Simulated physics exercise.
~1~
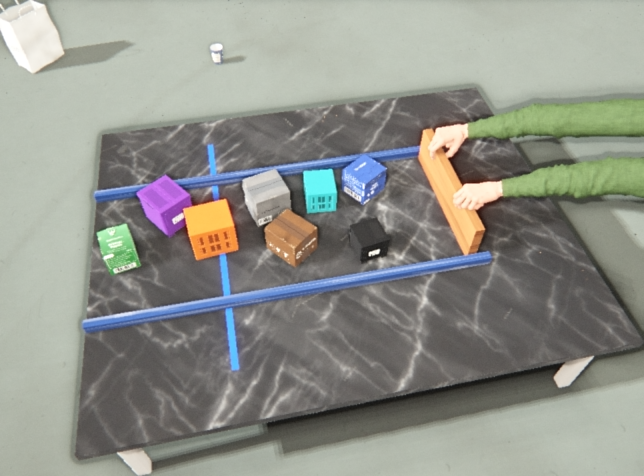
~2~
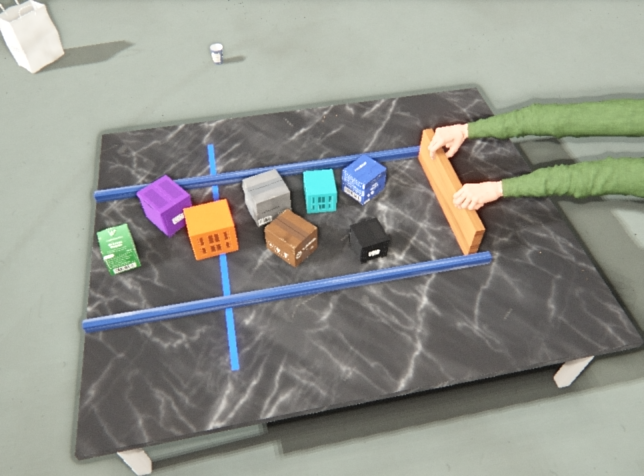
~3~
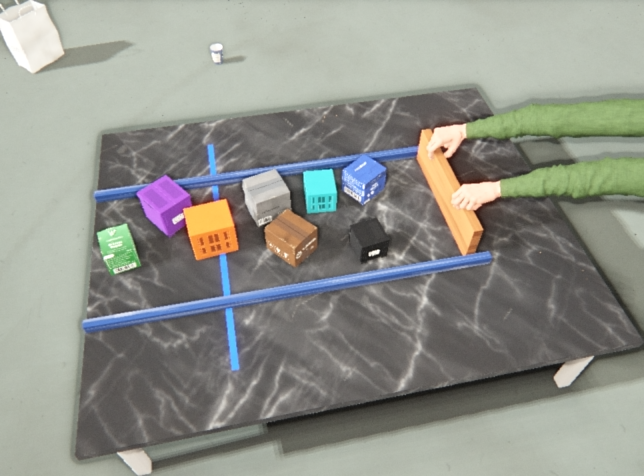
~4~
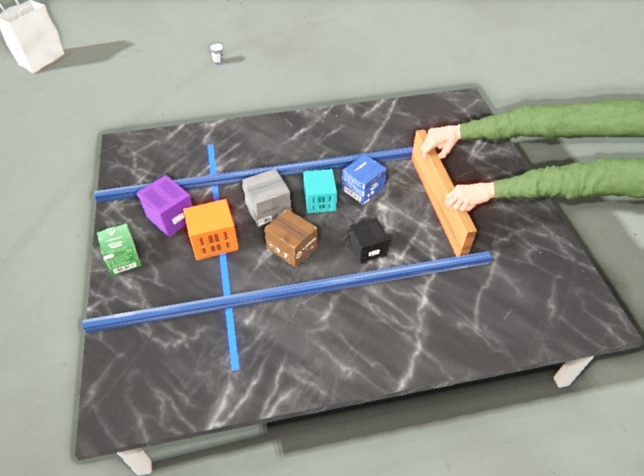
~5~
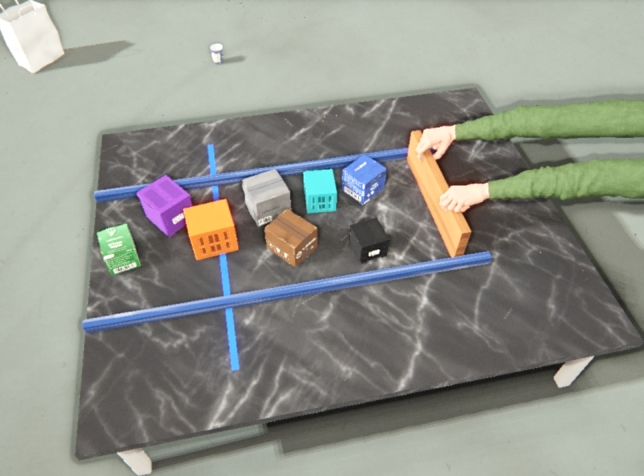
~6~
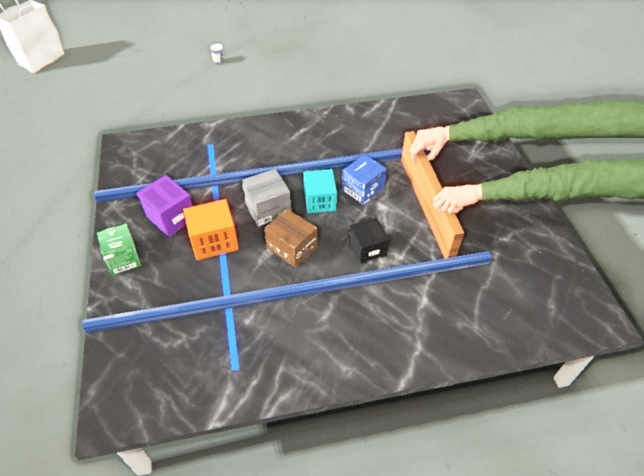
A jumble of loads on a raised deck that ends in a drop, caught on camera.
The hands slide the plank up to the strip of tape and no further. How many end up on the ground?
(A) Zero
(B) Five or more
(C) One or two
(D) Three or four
A, zero.
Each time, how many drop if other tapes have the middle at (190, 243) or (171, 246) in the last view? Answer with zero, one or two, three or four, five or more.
Taking the places in turn, I'd pick just one or two and then three to four.
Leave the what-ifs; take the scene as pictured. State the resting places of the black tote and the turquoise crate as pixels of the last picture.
One is at about (208, 266), the other at about (167, 207).
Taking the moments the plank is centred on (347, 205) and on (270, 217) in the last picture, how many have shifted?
First 4, then 7.
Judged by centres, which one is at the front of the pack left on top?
That one's the purple tote.
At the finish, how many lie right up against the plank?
I count 2 of them.
Soon after, none off yet; green box at rest near (119, 249); purple tote at rest near (167, 207); orange crate at rest near (211, 230).
At rest, the number that fall off is zero.
